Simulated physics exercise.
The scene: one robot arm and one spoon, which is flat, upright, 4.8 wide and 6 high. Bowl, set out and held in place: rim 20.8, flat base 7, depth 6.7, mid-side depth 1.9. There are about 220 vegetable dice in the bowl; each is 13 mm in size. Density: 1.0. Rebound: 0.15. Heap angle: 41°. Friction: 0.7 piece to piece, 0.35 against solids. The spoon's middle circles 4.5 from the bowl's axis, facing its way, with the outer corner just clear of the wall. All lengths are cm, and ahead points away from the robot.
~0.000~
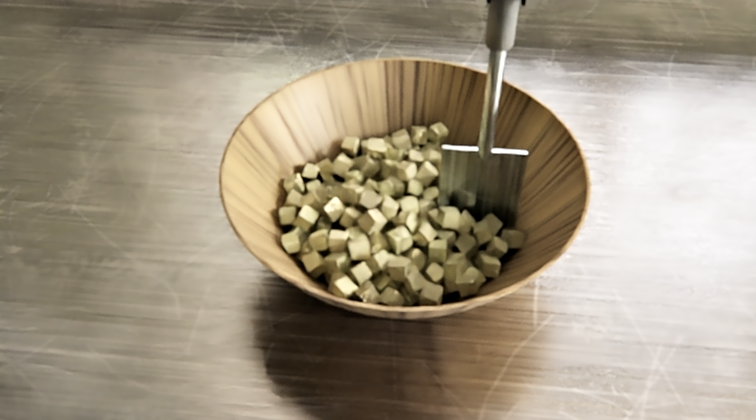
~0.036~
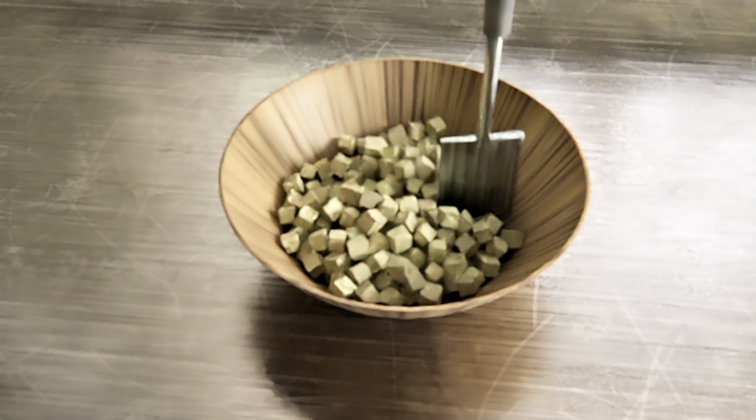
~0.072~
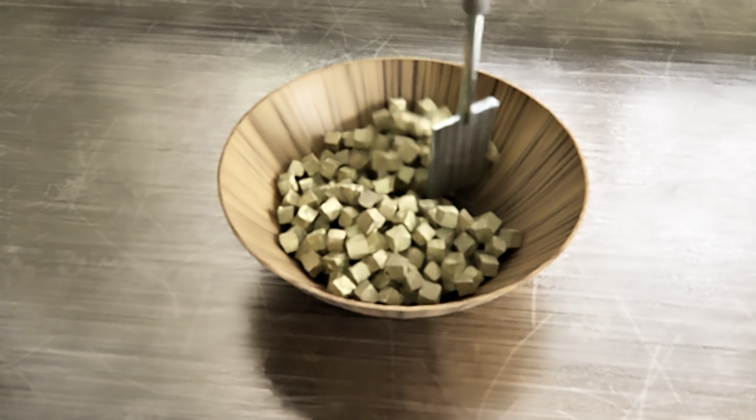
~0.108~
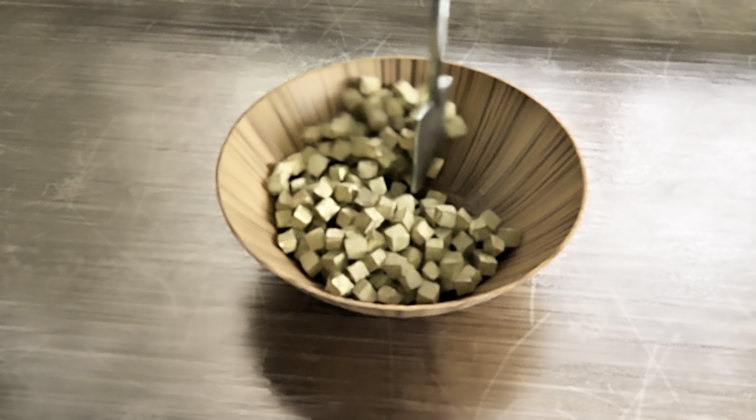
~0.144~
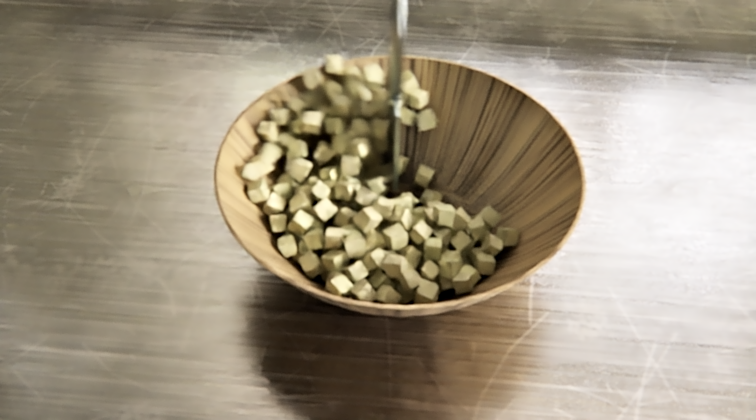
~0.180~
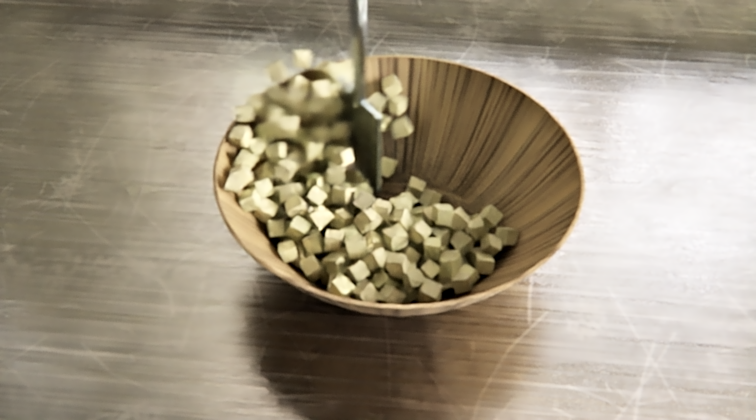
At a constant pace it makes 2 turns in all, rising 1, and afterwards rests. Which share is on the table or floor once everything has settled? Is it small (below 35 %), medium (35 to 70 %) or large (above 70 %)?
It is small.
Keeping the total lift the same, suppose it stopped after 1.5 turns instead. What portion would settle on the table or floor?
Close to 25 in a hundred.
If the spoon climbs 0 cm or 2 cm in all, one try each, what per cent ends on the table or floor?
Close to 35 and 20 percent, in that order.
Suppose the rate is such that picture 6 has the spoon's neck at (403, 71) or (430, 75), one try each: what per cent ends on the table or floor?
Well, about 20 percent the first time and about 10 percent the second.
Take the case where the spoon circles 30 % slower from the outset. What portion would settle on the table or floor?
Near 15 in a hundred, it would be.
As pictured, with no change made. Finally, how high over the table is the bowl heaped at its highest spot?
It reaches some 5.5 cm above the table.
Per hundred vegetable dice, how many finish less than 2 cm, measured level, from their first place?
Something close to 5 percent, I'd say.
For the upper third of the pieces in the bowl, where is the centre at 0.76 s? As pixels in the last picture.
Around (303, 225).
By 0.47 s, 358° round, highest piece 9 above the table; 183 in the bowl, 31 on the table or floor, 10 in flight or on the tool.
By 0.76 s, 229° round, highest piece 8 above the table; 169 in the bowl, 54 on the table or floor, 1 in flight or on the tool.
By 1.11 s, 0° round, highest piece 7 above the table; 163 in the bowl, 61 on the table or floor.
By 1.81 s, 0° round, highest piece 5 above the table; 163 in the bowl, 61 on the table or floor.
Final count, 163 in the bowl, 61 on the table or floor. That is 27 % on the table or floor.
